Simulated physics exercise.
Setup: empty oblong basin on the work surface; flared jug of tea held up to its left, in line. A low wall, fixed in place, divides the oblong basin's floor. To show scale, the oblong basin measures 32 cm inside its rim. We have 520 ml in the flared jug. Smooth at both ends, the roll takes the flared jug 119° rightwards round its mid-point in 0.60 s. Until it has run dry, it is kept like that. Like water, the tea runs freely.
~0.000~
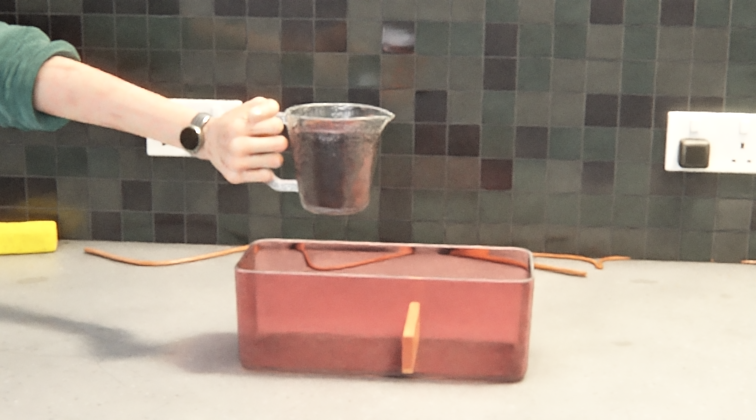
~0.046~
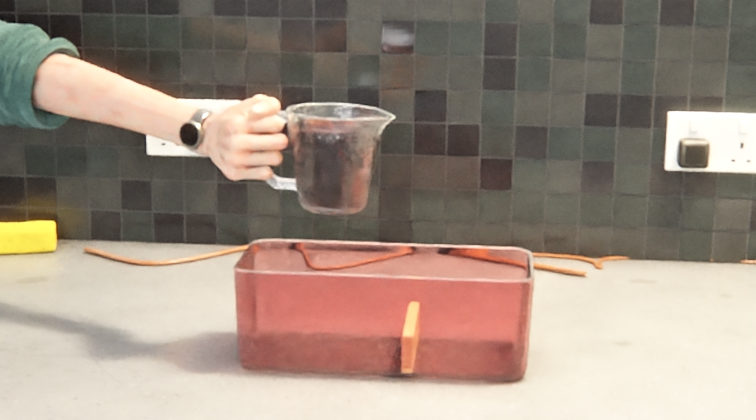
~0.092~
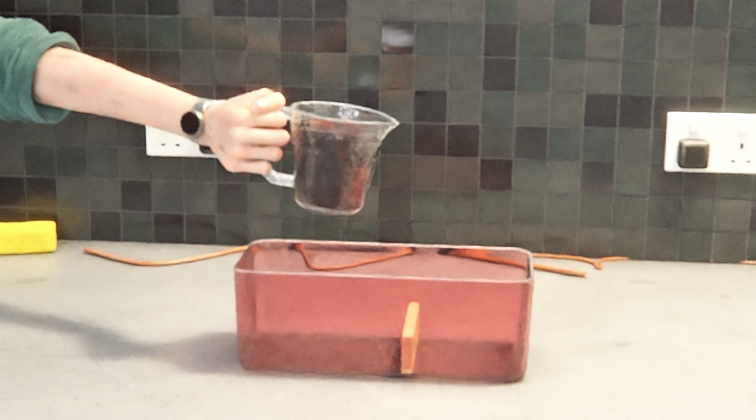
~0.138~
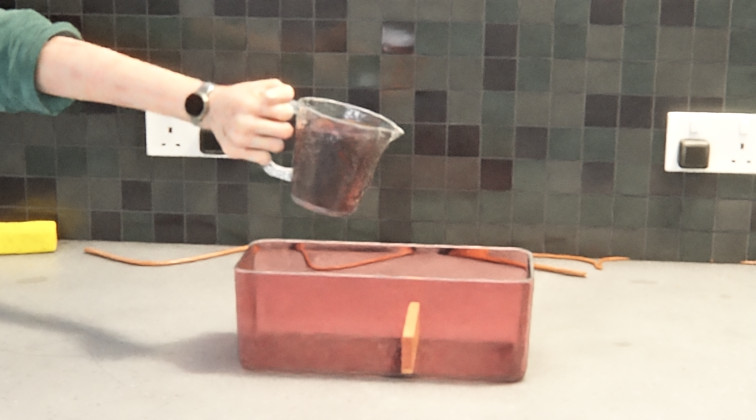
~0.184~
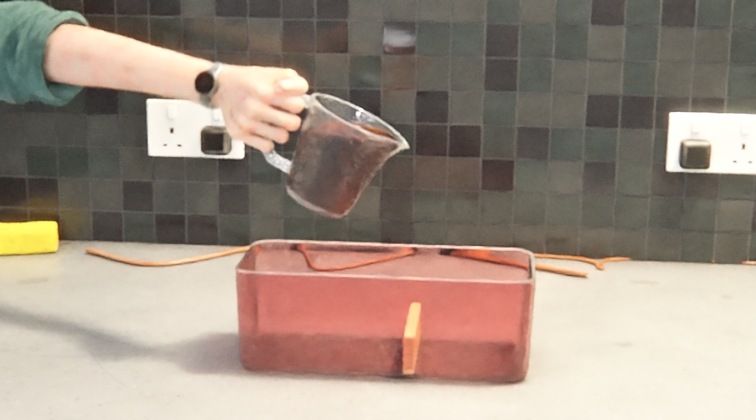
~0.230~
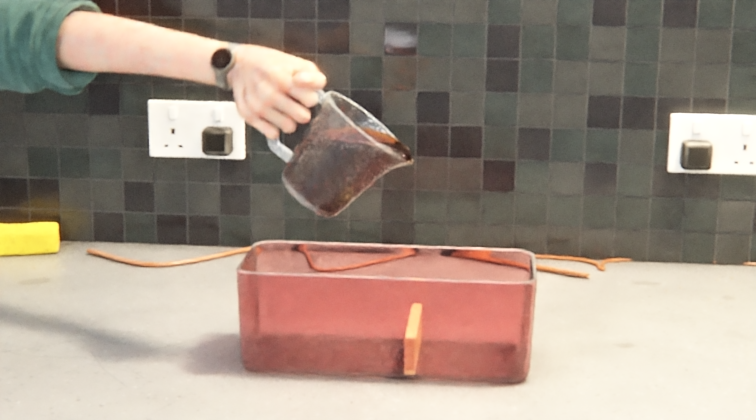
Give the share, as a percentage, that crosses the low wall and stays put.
Around 62 %.
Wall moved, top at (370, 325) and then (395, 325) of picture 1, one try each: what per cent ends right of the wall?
The first try gives 90 percent and the second 85 percent.
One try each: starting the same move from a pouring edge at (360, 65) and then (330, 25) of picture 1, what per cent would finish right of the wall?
In order, 35 and 15 per cent.
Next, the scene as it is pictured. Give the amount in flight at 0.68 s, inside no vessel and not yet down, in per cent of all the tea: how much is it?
Airborne fraction: Approx. 5 %.
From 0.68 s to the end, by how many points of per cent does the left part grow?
About 6 percent.
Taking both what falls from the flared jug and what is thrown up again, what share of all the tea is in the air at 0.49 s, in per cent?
22 %.
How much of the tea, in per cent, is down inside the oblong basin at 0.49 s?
Close to 44 in a hundred.
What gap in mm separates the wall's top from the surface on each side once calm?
Left about 36 mm, while the right is about 22 mm.
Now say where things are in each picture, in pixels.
In the first frame, it leans 0°; its right rim is at (394, 115); the tea meets the walls at (292, 124) and (381, 127); the oblong basin's rim runs from (244, 256) to (532, 266); the wall's top is at (412, 320).
In the second frame, it leans 2°; its right rim is at (395, 117); the tea meets the walls at (293, 123) and (382, 127).
In the third frame, it leans 7°; its right rim is at (399, 123); the tea meets the walls at (295, 122) and (384, 130).
In the fourth frame, it leans 15°; its right rim is at (404, 132); the tea meets the walls at (300, 123) and (390, 134).
In the fifth frame, it leans 26°; its right rim is at (409, 146); the tea meets the walls at (305, 130) and (401, 139).
In the sixth frame, it leans 38°; its right rim is at (411, 163); the tea meets the walls at (300, 147) and (407, 154); 2 per cent is over the edge.
Then, 0.49 s in, the tilt is 110° and 33 per cent is still to pour, 3 is left of the wall and 42 right of it.
Then, 0.68 s in, the tilt is 119° and 1 per cent is still to pour, 30 is left of the wall and 63 right of it.
Then, 0.88 s in, the tilt is 119° and 0 per cent is still to pour, 36 is left of the wall and 62 right of it.
Then, 1.10 s in, the tilt is 119° and 0 per cent is still to pour, 36 is left of the wall and 62 right of it.
Finally, 36 per cent lies left of the wall, 62 right of it and 2 outside.
